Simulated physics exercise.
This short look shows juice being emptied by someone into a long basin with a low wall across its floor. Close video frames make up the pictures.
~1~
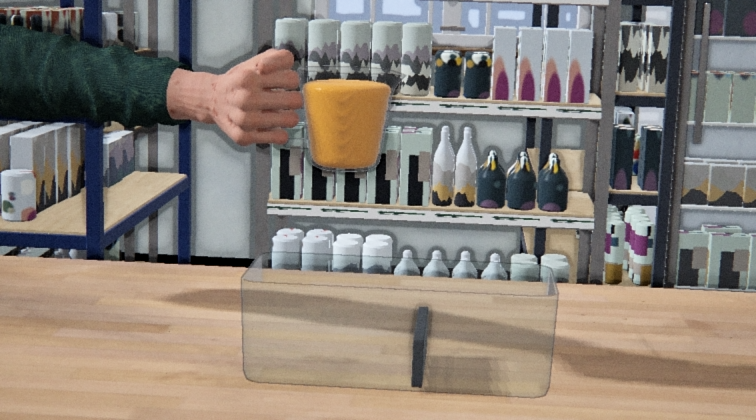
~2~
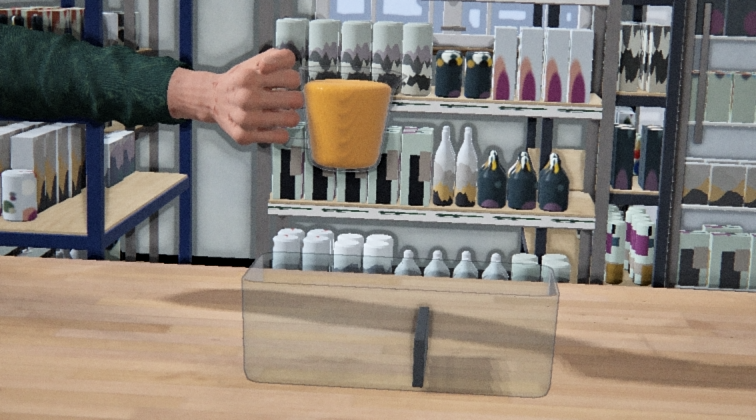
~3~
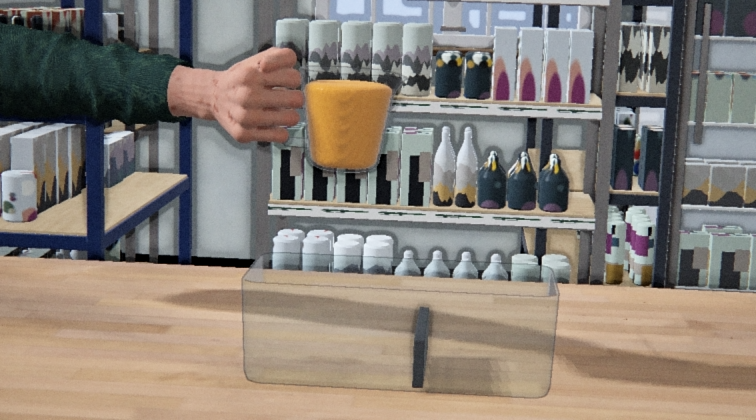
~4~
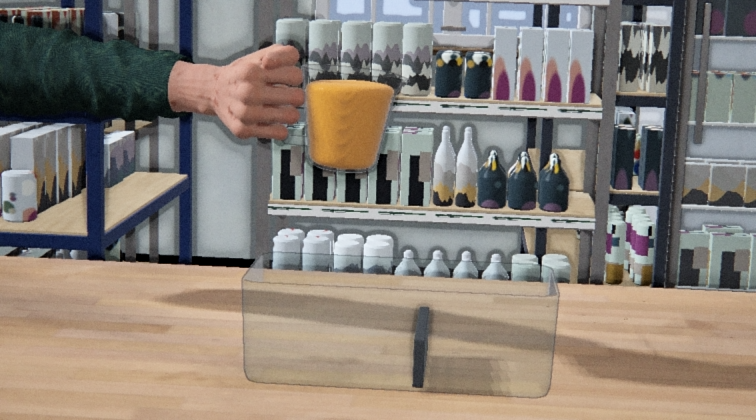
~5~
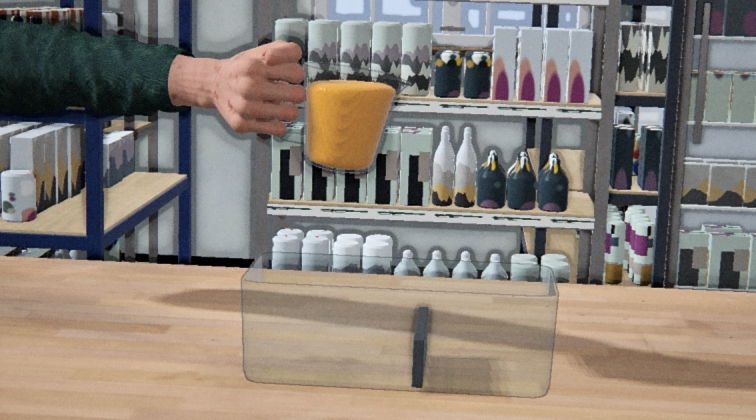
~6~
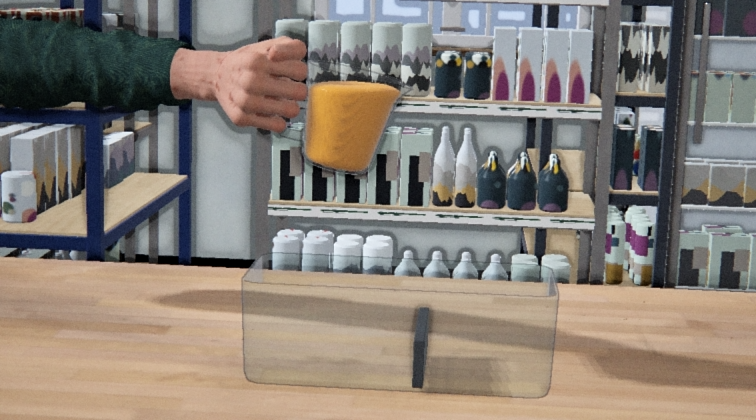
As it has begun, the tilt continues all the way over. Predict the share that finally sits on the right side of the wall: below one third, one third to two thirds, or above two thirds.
Right-side share: Above two thirds.
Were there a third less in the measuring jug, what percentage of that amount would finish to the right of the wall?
About 85 per cent.
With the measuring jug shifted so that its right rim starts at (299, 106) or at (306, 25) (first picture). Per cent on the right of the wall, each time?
Near 0 per cent for the first start, near 5 per cent for the second.
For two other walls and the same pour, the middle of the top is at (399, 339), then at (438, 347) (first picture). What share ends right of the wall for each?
You'd get roughly 90 per cent the first time and roughly 75 per cent the second.
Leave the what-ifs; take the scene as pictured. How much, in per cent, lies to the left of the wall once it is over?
About 10 per cent.
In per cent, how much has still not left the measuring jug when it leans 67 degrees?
Near 70 percent is still in there.
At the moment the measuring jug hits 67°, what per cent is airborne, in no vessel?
That comes to near 20 percent.
A moment on, the measuring jug is tipped part way and 68 per cent is still to pour, 0 is left of the wall and 11 right of it.
Next, the measuring jug is tipped right over and 7 per cent is still to pour, 1 is left of the wall and 79 right of it.
Then the measuring jug is tipped right over and 0 per cent is still to pour, 8 is left of the wall and 91 right of it.
Later the measuring jug is tipped right over and 0 per cent is still to pour, 8 is left of the wall and 91 right of it.
In the end 8 per cent lies left of the wall, 90 right of it and 2 outside.
